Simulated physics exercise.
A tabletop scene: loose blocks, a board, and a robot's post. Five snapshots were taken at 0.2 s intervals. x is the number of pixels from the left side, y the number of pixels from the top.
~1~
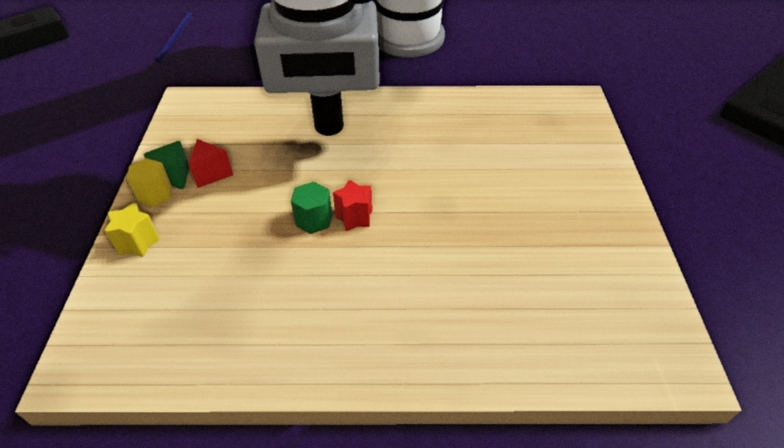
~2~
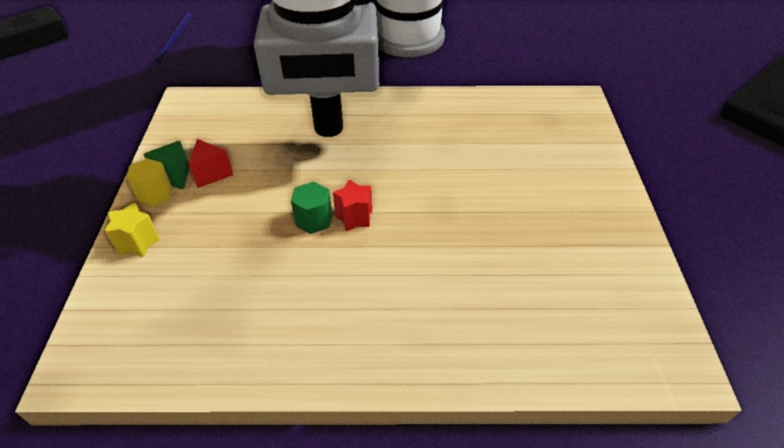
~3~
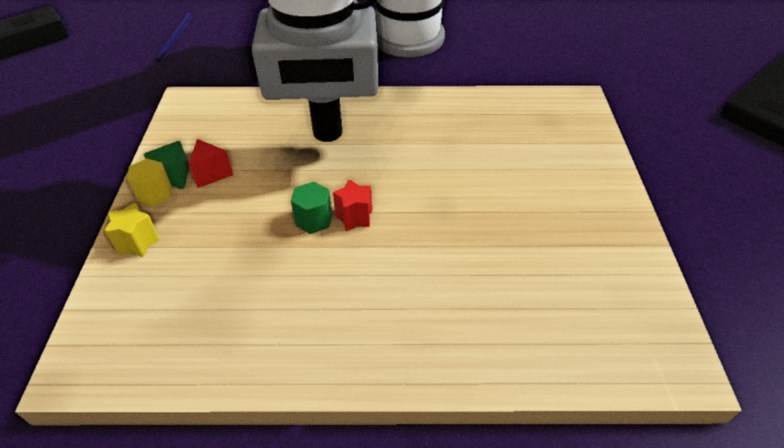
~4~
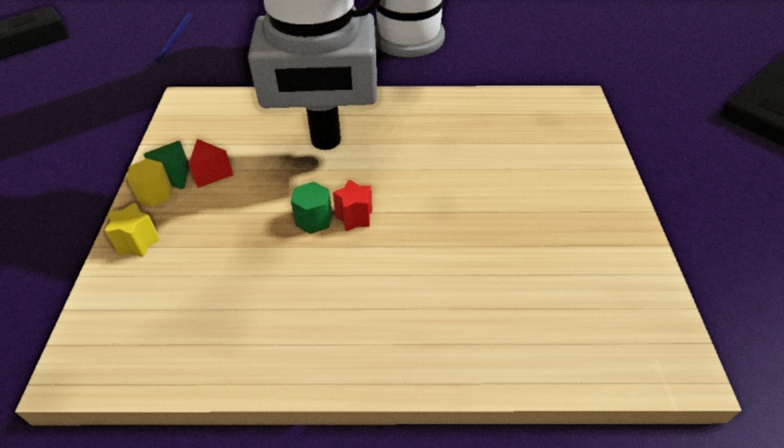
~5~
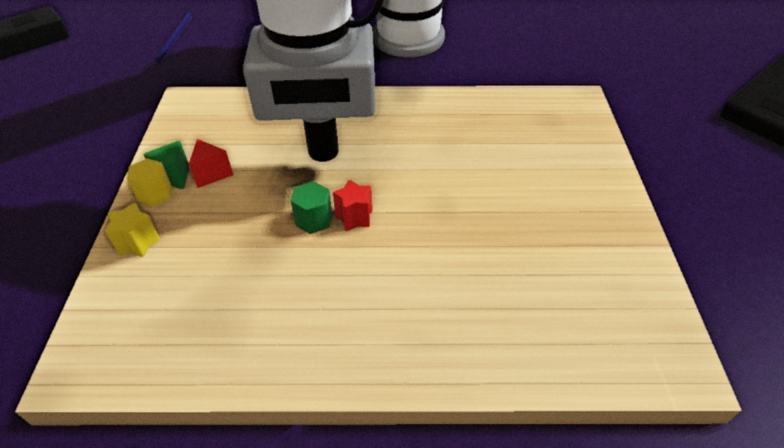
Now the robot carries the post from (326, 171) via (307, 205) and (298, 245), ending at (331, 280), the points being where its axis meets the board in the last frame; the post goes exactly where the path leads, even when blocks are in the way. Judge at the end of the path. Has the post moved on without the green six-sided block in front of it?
No, that is not what happens.
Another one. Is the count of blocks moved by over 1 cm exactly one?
Answer: Yes.
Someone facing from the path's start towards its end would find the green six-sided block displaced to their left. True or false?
That statement is accurate.
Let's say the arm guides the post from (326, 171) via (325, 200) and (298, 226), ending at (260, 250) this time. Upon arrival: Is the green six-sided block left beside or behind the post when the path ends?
Yes - that is the case.
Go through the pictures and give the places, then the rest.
Post tip at (329, 128); block tops, green six-sided block at (310, 195); red star-shaped block at (353, 193), in the first picture.
Post at (329, 130); blocks unchanged, in the second picture.
Post at (328, 134); blocks unchanged, in the third picture.
Post at (326, 142); blocks unchanged, in the fourth picture.
Post at (324, 153); green six-sided block at (310, 195); red star-shaped block at (353, 193), in the fifth picture.
What follows on the original path. One third of the way, post at (303, 189); green six-sided block at (307, 207).
Two thirds of the way, post at (294, 228); green six-sided block at (311, 246), turned 45° anticlockwise.
At the end, post at (328, 263); green six-sided block at (343, 287), turned 30° anticlockwise; red star-shaped block in place.
